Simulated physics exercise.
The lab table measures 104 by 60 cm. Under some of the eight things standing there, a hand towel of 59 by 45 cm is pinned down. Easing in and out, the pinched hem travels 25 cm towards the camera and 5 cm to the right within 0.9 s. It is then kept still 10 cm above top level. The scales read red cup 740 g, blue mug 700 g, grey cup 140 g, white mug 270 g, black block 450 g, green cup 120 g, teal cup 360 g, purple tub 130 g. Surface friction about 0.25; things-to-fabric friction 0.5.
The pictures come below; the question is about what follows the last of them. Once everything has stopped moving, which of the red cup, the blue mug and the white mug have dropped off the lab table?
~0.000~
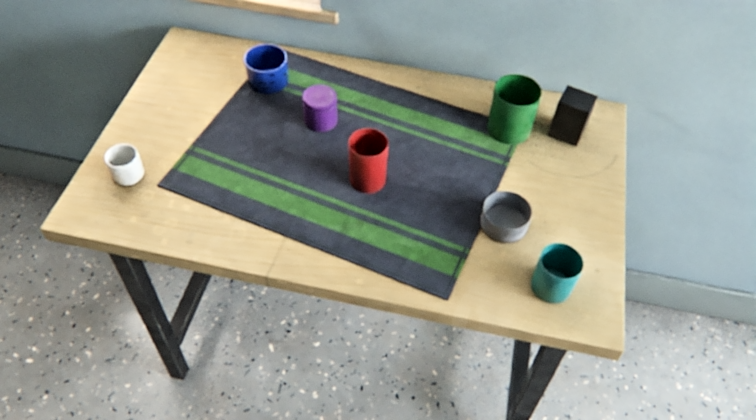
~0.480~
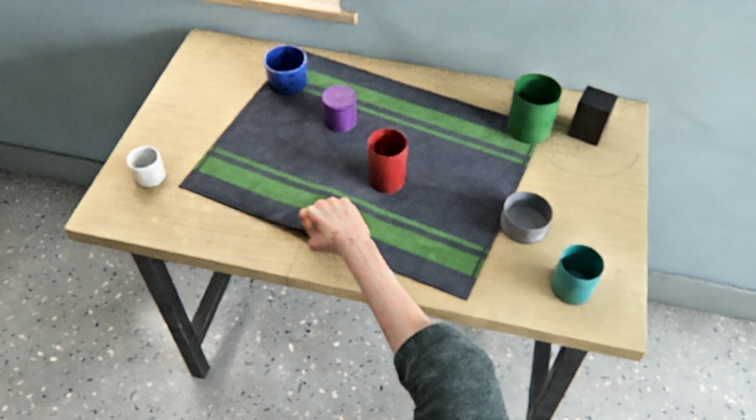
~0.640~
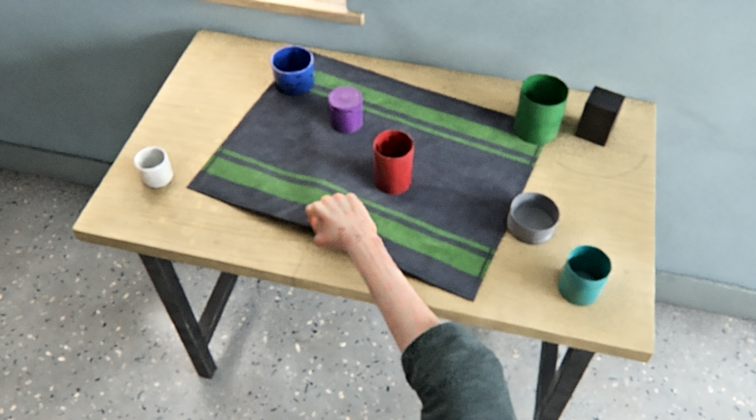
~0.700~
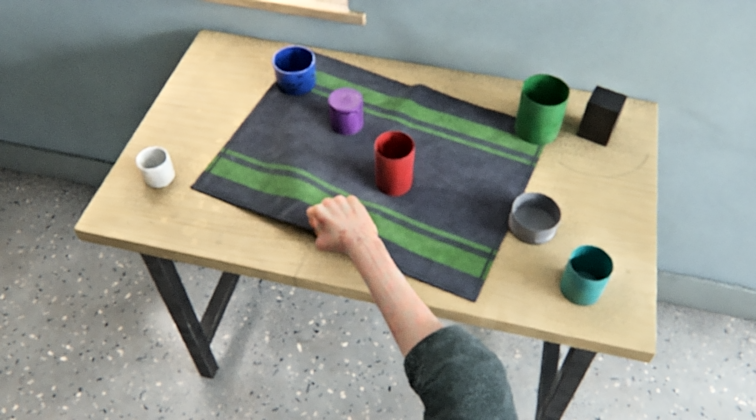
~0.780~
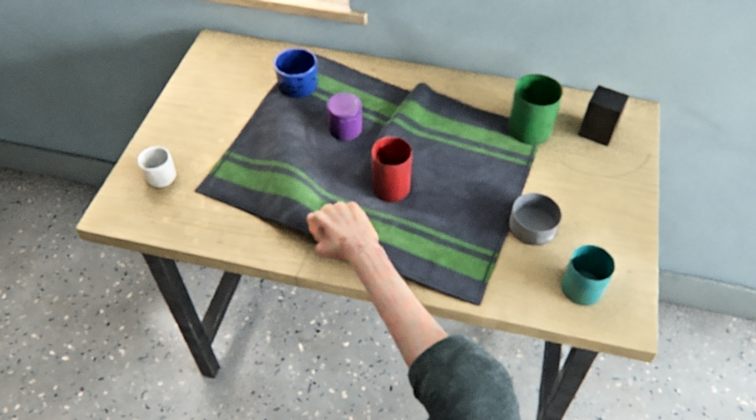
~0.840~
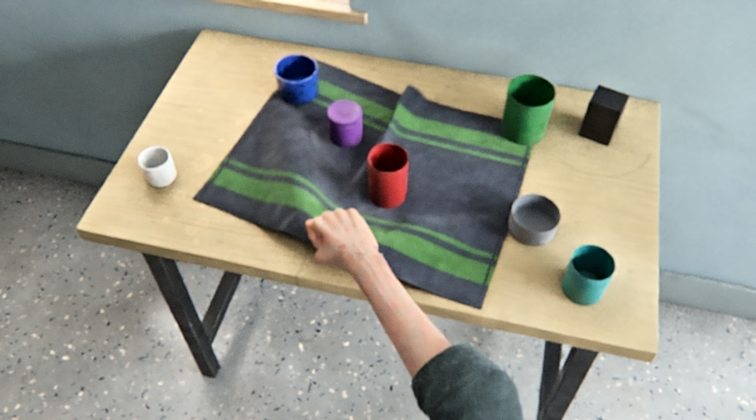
The red cup has dropped off, the blue mug is still on it, the white mug is still on it.
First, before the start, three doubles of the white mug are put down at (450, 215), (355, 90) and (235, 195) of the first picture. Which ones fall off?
Taking them one by one: Is lost, then is left on top, then is lost.
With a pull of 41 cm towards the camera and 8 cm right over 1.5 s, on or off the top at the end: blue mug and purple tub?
Outcome: Blue mug leaves the top; purple tub leaves the top.
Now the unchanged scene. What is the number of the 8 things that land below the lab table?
The count is 2.
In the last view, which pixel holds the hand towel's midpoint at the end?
The middle ends up near pixel (305, 300).
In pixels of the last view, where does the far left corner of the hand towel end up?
That corner ends up near pixel (317, 156) in the last view.
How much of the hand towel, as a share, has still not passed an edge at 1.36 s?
About 65 per cent.
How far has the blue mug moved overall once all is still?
The blue mug ends 30 cm from where it began.
After 1.0 s, 95 % of the hand towel is still over the top; red cup 11 cm off its start, blue mug 11 cm off its start, purple tub 12 cm off its start.
After 1.2 s, 80 % of the hand towel is still over the top; red cup 20 cm off its start, blue mug 18 cm off its start, purple tub 21 cm off its start.
After 1.4 s, 65 % of the hand towel is still over the top; red cup 29 cm off its start at (356, 277), blue mug 26 cm off its start at (286, 149), purple tub 29 cm off its start at (327, 213).
After 1.5 s, 45 % of the hand towel is still over the top; red cup on its side, 37 cm off its start, blue mug 30 cm off its start, purple tub 36 cm off its start.
After 3.1 s, 30 % of the hand towel is still over the top; red cup over the edge, blue mug 32 cm off its start at (282, 175), white mug 0 cm off its start at (154, 158), green cup over the edge.
